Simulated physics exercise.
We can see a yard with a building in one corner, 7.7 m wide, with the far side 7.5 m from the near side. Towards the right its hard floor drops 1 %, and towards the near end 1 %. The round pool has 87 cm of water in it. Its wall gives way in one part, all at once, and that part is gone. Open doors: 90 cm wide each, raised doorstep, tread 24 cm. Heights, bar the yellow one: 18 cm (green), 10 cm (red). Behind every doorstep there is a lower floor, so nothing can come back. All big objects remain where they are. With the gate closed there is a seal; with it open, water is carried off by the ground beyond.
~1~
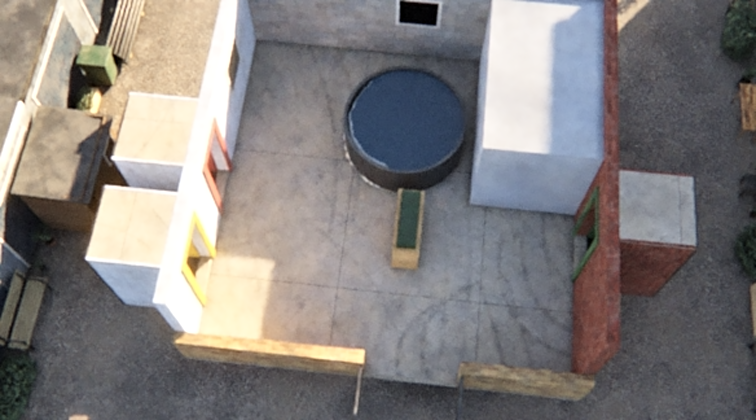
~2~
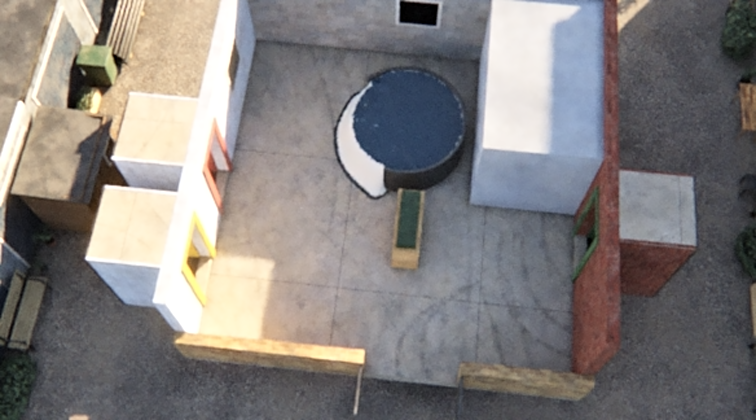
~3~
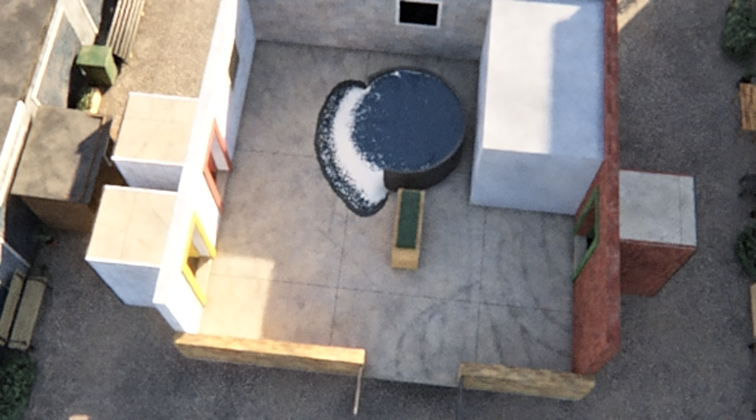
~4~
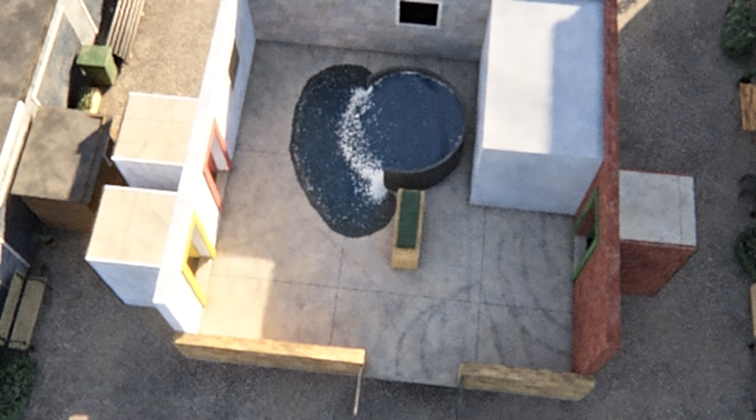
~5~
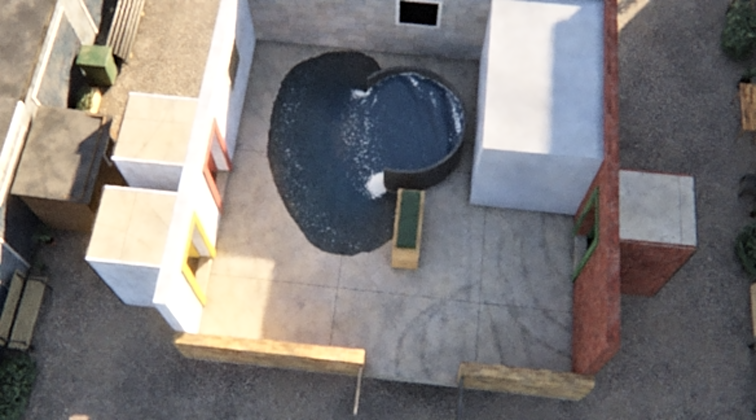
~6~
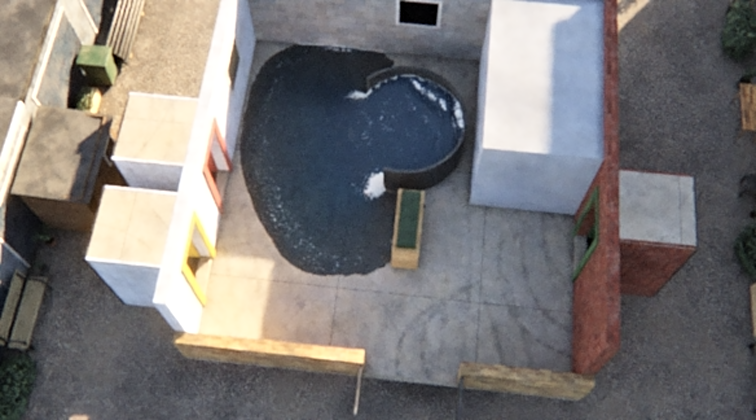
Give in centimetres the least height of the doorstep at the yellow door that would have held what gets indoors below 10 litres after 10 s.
19 cm.
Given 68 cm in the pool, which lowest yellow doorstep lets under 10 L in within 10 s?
About 14.5 cm.
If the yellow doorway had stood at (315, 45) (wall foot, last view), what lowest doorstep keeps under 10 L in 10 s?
Minimum: About 17 cm.
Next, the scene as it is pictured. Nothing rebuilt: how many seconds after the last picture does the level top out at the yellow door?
I'd say near 1.8 seconds.
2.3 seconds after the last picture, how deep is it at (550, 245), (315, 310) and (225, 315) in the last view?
The depths come to about 0, 1 and 31 cm.
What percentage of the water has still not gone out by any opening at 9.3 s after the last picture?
Water still present: Approx. 86 %.
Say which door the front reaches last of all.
It would be the green door.
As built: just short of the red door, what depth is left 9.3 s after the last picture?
4.5 cm.
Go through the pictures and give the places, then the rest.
The first frame shows the round pool at (405, 120) is whole and still, 87 cm deep; the yellow door at (199, 262) is dry.
In the second frame, the gap is at (348, 139), the front 0.3 m out at (371, 194); the back of the round pool holds 87 cm.
In the third frame, the gap is at (348, 141), the front 0.8 m out at (363, 214); the back of the round pool holds 87 cm.
In the fourth frame, water pours out at (349, 142) and has run 1.4 m, to (336, 229); about 10 cm deep outside, 86 cm at the back.
In the fifth frame, the front is at (320, 245), 1.9 m from the gap at (349, 143); 9.4 m2 of floor is wet, 79 cm left at the back.
In the sixth frame, water pours out at (349, 143) and has run 2.5 m, to (289, 258); about 6 cm deep outside, 68 cm at the back; 1.7 m in a straight line remain to the yellow door at (199, 262).
Then, 0.7 s after the last picture water covers 55 % of the floor, deepest (46 cm) near (256, 43); 18 cm at the yellow door, 1 litre in over its 12 cm doorstep.
Then, 2.3 s after the last picture water covers 55 % of the floor, deepest (46 cm) near (200, 325); 16 cm at the yellow door, 31 litres in over its 12 cm doorstep.
Then, 9.3 s after the last picture water covers 95 % of the floor, deepest (22 cm) near (503, 376); 8 cm at the yellow door, 76 litres in over its 12 cm doorstep.
At the yellow door as built, the water peaked near 20 cm, 1.7 s after the last picture.
Run again over the same 10 s with other heights there, 33 litres in over 15.5 cm, 4 litres over 21 cm. The limit of 10 litres is kept from about 19 cm up.
